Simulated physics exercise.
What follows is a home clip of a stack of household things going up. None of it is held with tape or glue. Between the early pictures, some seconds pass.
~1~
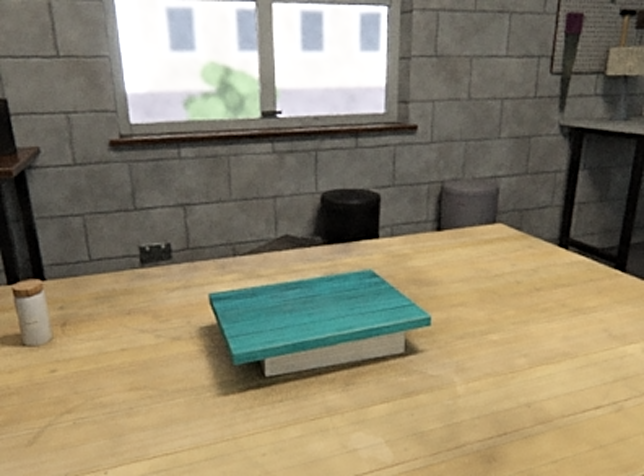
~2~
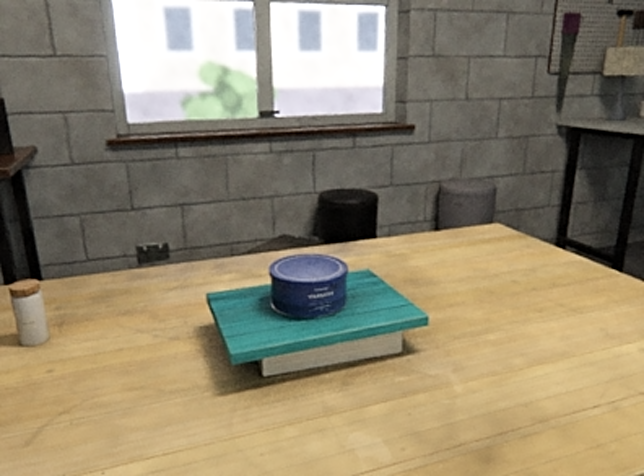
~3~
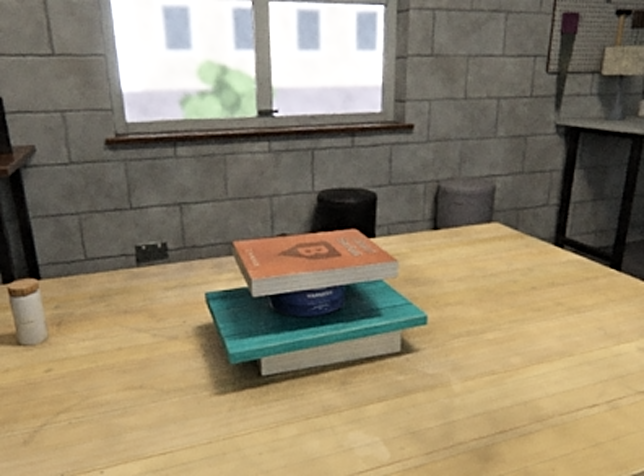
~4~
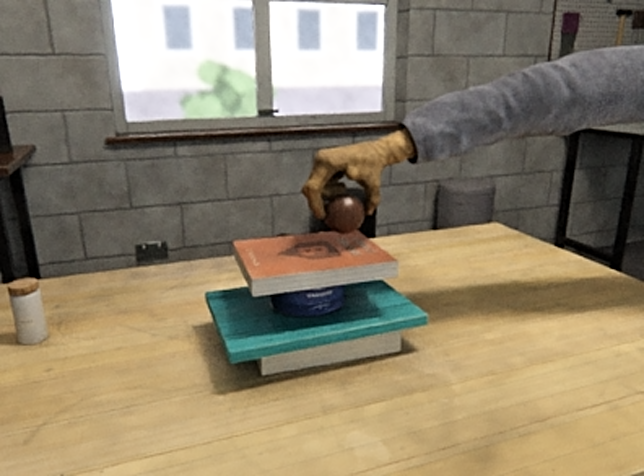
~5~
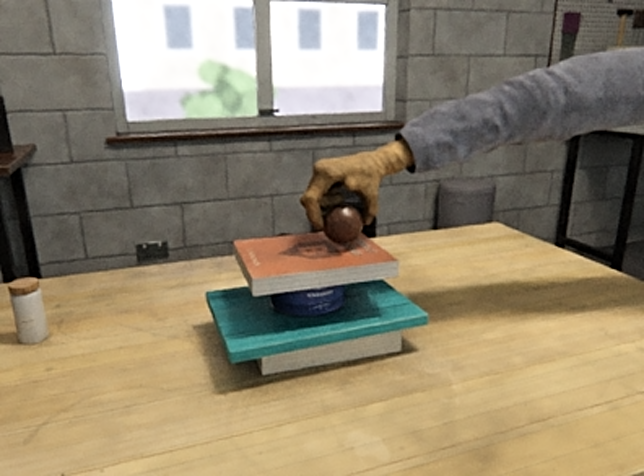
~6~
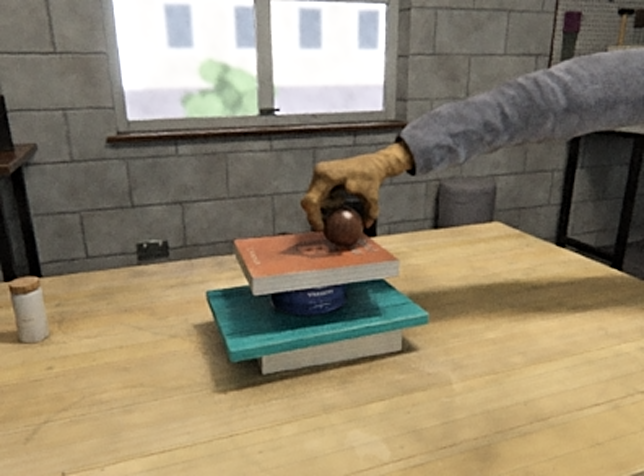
On a wooden table, a blue tin and orange book appearing on a turquoise board, then a hand lowering a brown onion on top.
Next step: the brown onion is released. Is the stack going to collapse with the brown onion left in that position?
No, it remains standing.
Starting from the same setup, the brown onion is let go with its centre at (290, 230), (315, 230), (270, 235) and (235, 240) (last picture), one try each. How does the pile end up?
Try 1: Stable. Try 2: Stable. Try 3: Stable. Try 4: Falls over.
Then, 0.10 s on from there, things are still on the move.
Then, 0.30 s on from there, no change.
Then, 0.60 s on from there, brown onion resting near (342, 227).
In the end, all 6 unmoved. At the end, from the last picture's camera, brown onion near (342, 227). The pile stays up.
